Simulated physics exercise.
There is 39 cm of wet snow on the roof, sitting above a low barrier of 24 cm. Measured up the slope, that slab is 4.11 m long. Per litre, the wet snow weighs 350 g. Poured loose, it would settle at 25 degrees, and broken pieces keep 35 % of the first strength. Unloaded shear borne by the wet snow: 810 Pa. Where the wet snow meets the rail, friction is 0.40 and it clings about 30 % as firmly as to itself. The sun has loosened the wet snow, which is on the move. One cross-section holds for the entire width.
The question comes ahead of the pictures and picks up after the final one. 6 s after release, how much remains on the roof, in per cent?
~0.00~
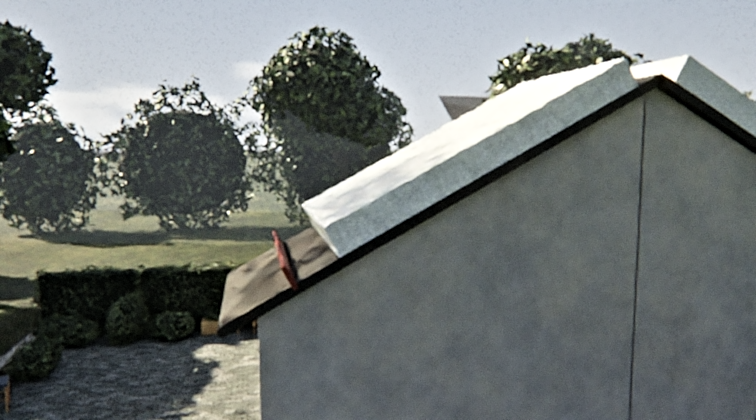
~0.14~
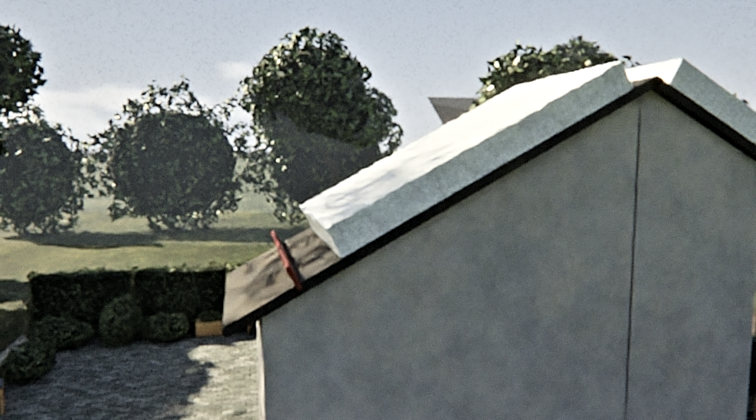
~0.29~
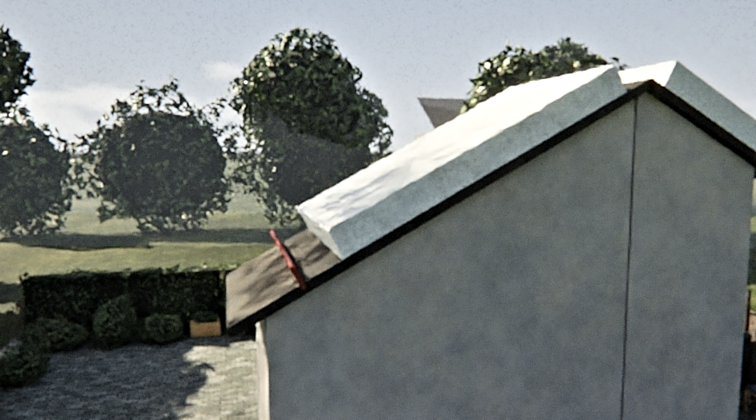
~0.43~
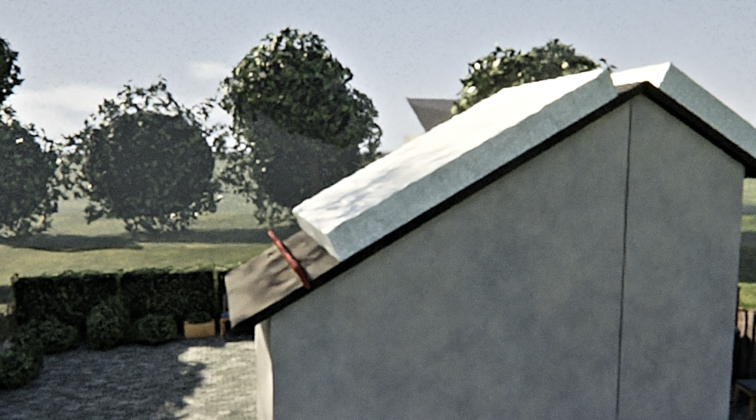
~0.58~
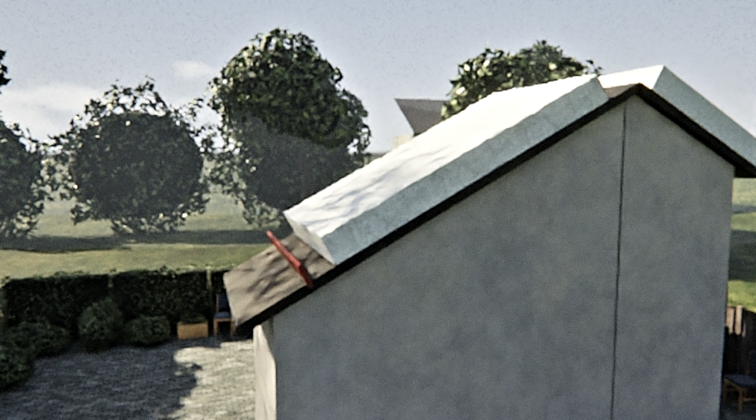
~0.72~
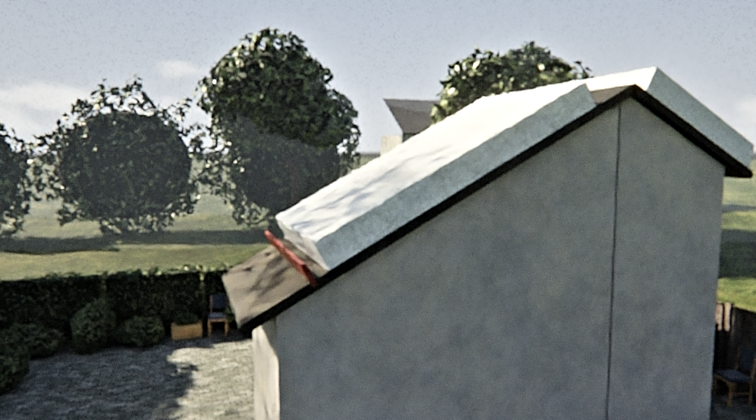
Roughly 85 per cent is still up there.
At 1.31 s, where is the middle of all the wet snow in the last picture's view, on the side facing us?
Near face, approx. (425, 192).
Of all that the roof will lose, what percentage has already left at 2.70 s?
Close to 80 in a hundred.
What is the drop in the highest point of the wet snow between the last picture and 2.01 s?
0.5 m.
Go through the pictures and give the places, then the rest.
In the first frame, foremost bit of the wet snow at (326, 232).
In the second frame, foremost bit of the wet snow at (329, 233), its middle shifted 1.3 cm.
In the third frame, foremost bit of the wet snow at (330, 234), its middle shifted 5.1 cm.
In the fourth frame, foremost bit of the wet snow at (328, 237), its middle shifted 12 cm.
In the fifth frame, foremost bit of the wet snow at (323, 241), its middle shifted 22 cm.
In the sixth frame, foremost bit of the wet snow at (316, 246), its middle shifted 35 cm.
After 1.31 s, 100 % of the snow is on the roof.
After 2.01 s, 96 % of the snow is on the roof.
After 2.70 s, 88 % of the snow is on the roof.
After 3.40 s, 85 % of the snow is on the roof.
After 6.00 s, 85 % of the snow is on the roof.
